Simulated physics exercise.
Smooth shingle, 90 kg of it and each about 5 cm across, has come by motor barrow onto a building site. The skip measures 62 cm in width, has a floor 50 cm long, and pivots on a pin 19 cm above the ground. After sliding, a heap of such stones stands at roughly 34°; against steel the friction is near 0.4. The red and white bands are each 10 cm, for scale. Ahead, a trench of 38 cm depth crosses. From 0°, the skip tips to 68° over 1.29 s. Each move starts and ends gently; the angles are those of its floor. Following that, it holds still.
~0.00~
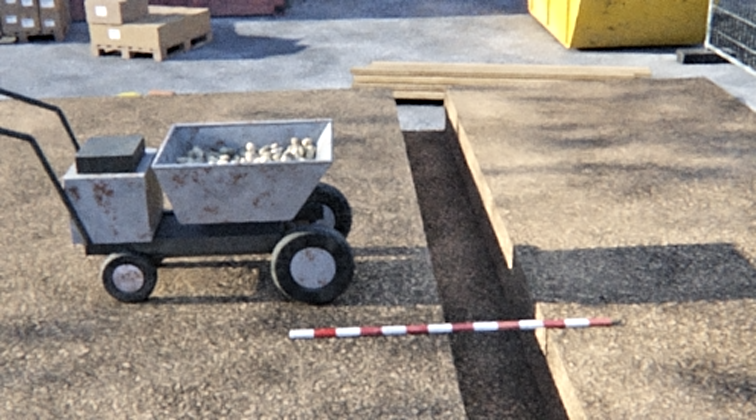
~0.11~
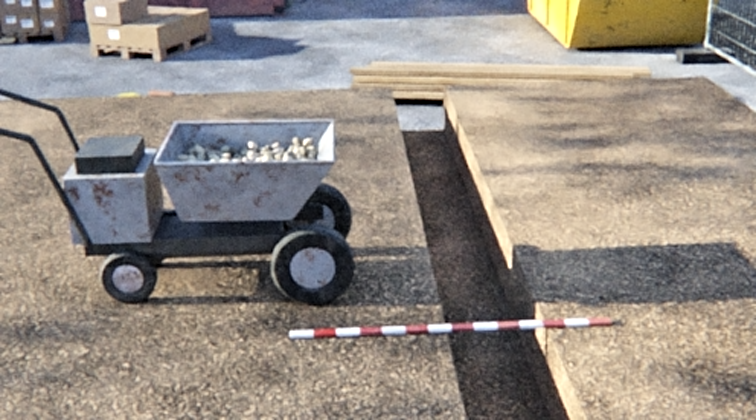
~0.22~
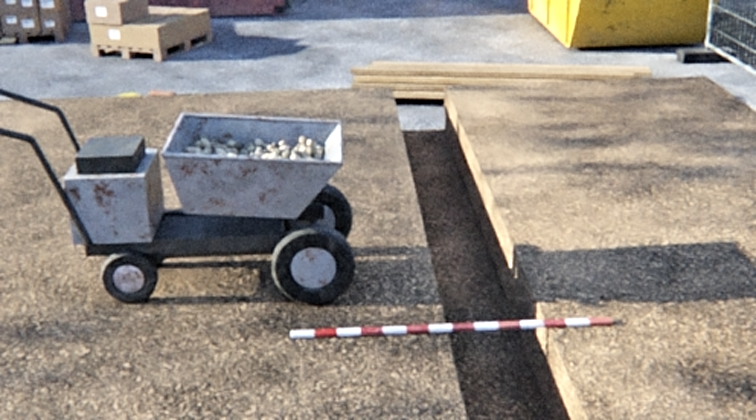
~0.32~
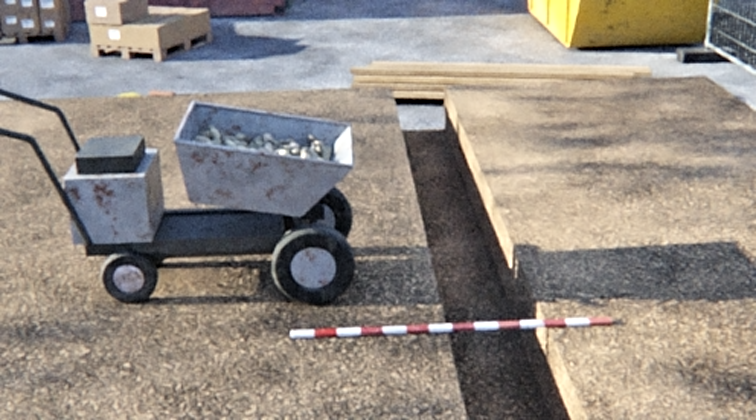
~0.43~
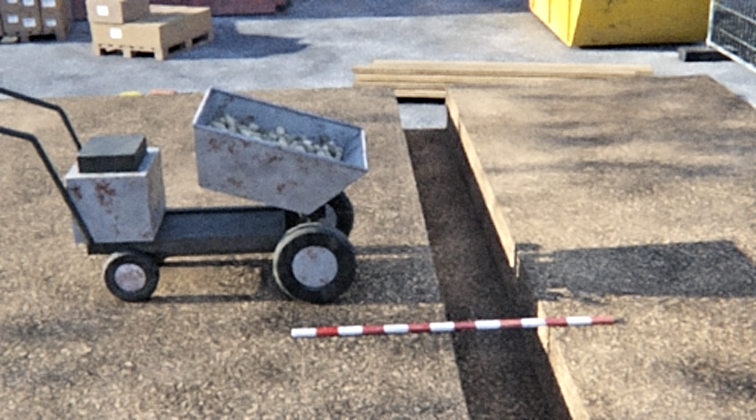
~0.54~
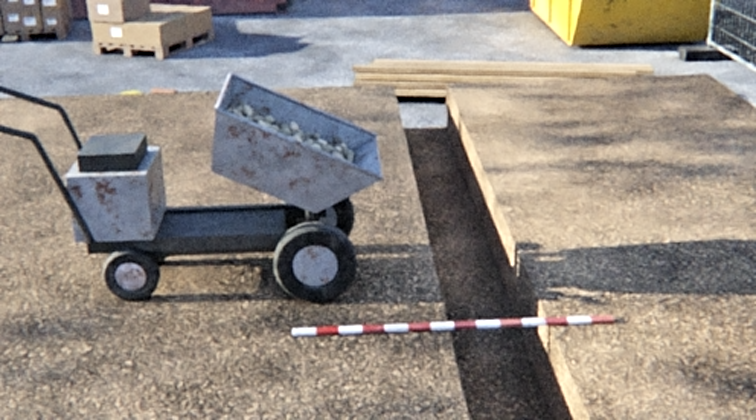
A small grey motor barrow with rust patches, black wheels and handlebars at its left stands on brown gravelly ground at a building site, seen from the side and slightly above. Its skip holds pale stones, with a dark trench and a red and white banded pole to the right, and boxes and a yellow container behind. The skip tilts slowly, then faster, its left end rising and its lip pointing down rightward, while the camera stays still.
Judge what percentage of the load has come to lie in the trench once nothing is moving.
Roughly 100 in every hundred.
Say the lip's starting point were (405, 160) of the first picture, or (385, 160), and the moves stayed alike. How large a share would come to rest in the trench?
Near 55 then near 80 percent.
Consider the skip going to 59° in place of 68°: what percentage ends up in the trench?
Close to 65 per cent then.
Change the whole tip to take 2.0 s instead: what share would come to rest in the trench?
In that case some 100 per cent.
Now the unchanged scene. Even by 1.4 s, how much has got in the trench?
I'd say near 30 per cent at that time.
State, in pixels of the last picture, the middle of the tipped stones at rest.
At about pixel (481, 326) in the last view.
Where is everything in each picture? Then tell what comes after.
Lip at (332, 161), floor tilted 0°, highest stones at (259, 152), in the first picture.
The skip is at 1°, its lip at (334, 162); the top of the load is at (249, 154); the stones move at 0.2 m/s on average, in the second picture.
The skip is at 5°, its lip at (342, 164); the top of the load is at (208, 149); the stones move at 0.4 m/s on average, in the third picture.
Lip at (353, 167), floor tilted 11°, highest stones at (210, 139); the stones move at 0.5 m/s on average, in the fourth picture.
The skip is at 18°, its lip at (368, 171); the top of the load is at (225, 126); the stones move at 0.6 m/s on average, in the fifth picture.
The skip is at 26°, its lip at (382, 178); the top of the load is at (238, 112); the stones move at 0.7 m/s on average, in the sixth picture.
After 1.0 s the floor is at 58°; 100 % in the skip; the foremost stones are at (417, 201).
After 1.4 s the floor is at 68°; 66 % in the skip, 2 % short of the trench, 32 % in the trench; the foremost stones are at (523, 347).
After 1.7 s the floor is at 68°; 31 % in the skip, 2 % short of the trench, 67 % in the trench; the foremost stones are at (520, 325).
After 3.7 s the floor is at 68°; 0 % in the skip, 100 % in the trench; the foremost stones are at (519, 324).
